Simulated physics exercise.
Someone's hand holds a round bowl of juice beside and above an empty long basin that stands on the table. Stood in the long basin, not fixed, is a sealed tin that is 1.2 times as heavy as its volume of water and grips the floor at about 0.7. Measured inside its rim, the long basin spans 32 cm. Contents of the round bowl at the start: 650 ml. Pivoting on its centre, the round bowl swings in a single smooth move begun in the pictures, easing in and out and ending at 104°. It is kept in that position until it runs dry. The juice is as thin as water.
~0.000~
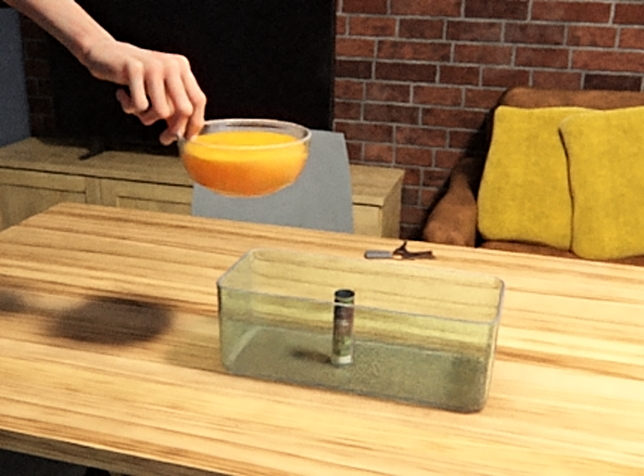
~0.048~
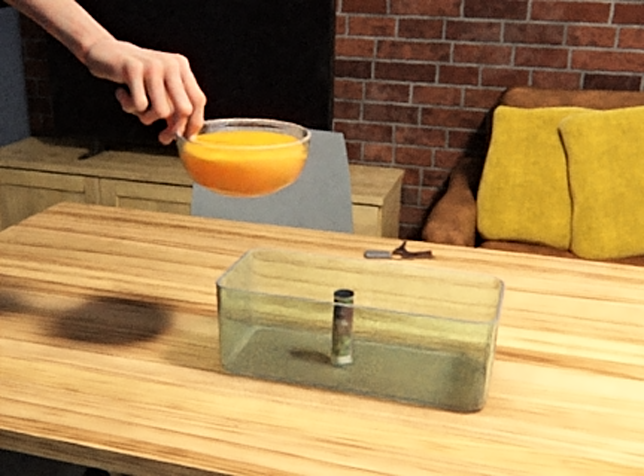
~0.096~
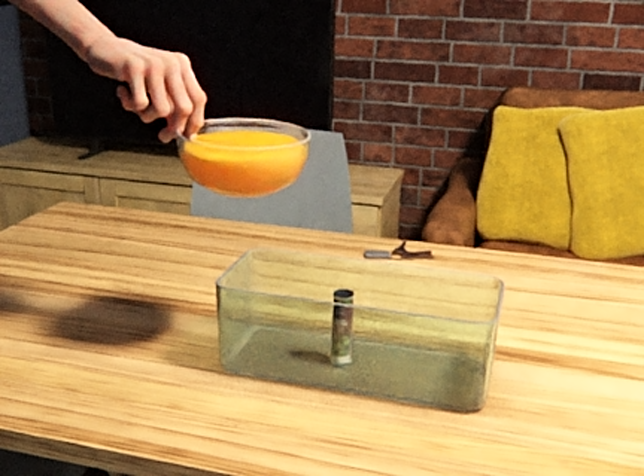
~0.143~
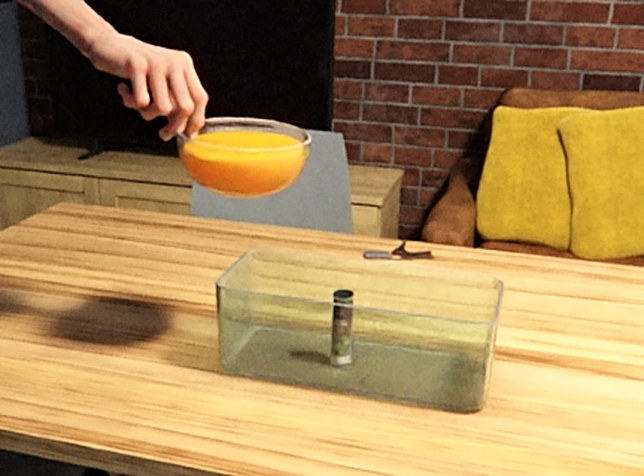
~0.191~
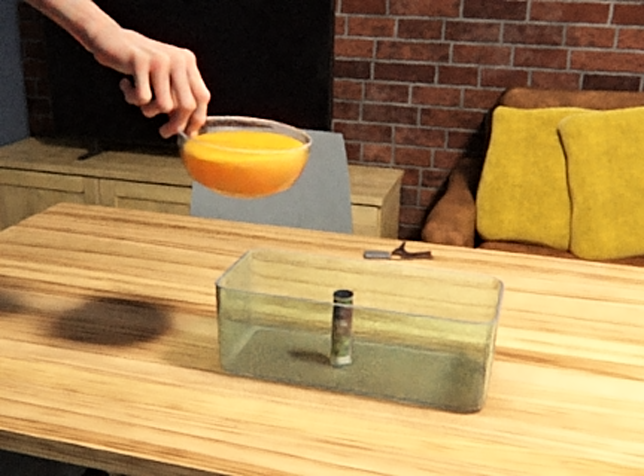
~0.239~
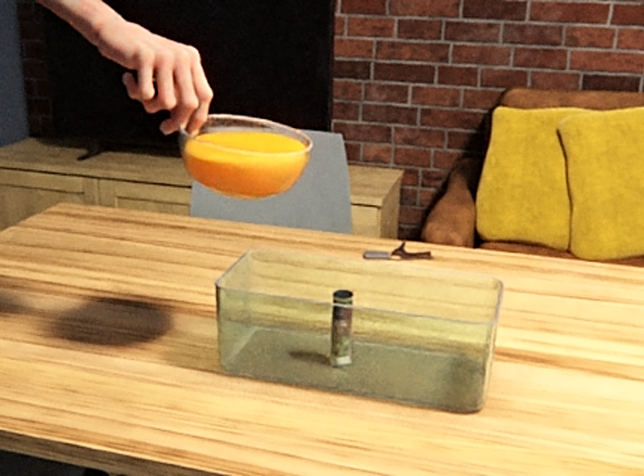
A hand held a round glass bowl of orange juice above a clear, long basin with a small tin standing inside it on a wooden table, then slowly tilted the bowl slightly to the right.
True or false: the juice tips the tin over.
False.
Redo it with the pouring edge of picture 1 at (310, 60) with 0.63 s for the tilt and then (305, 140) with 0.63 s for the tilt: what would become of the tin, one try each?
In the first try it remains standing; in the second it comes down.
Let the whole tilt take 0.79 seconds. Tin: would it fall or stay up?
Then it holds its balance.
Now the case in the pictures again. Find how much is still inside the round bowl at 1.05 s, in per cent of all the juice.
Some 3 per cent.
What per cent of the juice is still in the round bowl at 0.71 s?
Near 48 in a hundred.
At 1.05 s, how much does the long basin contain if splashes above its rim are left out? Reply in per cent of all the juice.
The share is close to 90 percent.
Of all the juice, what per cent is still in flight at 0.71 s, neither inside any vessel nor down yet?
Estimate: About 34 % of all of it.
Then, 0.71 s in, the tilt is 59° and 48 per cent is still to pour; the tin stands where it began.
Then, 1.05 s in, the tilt is 95° and 3 per cent is still to pour; the tin stands where it began.
Then, 1.41 s in, the tilt is 104° and 0 per cent is still to pour; the tin stands where it began.
Then, 1.80 s in, the tilt is 104° and 0 per cent is still to pour; the tin stands where it began.
Finally, the tin stands where it began.
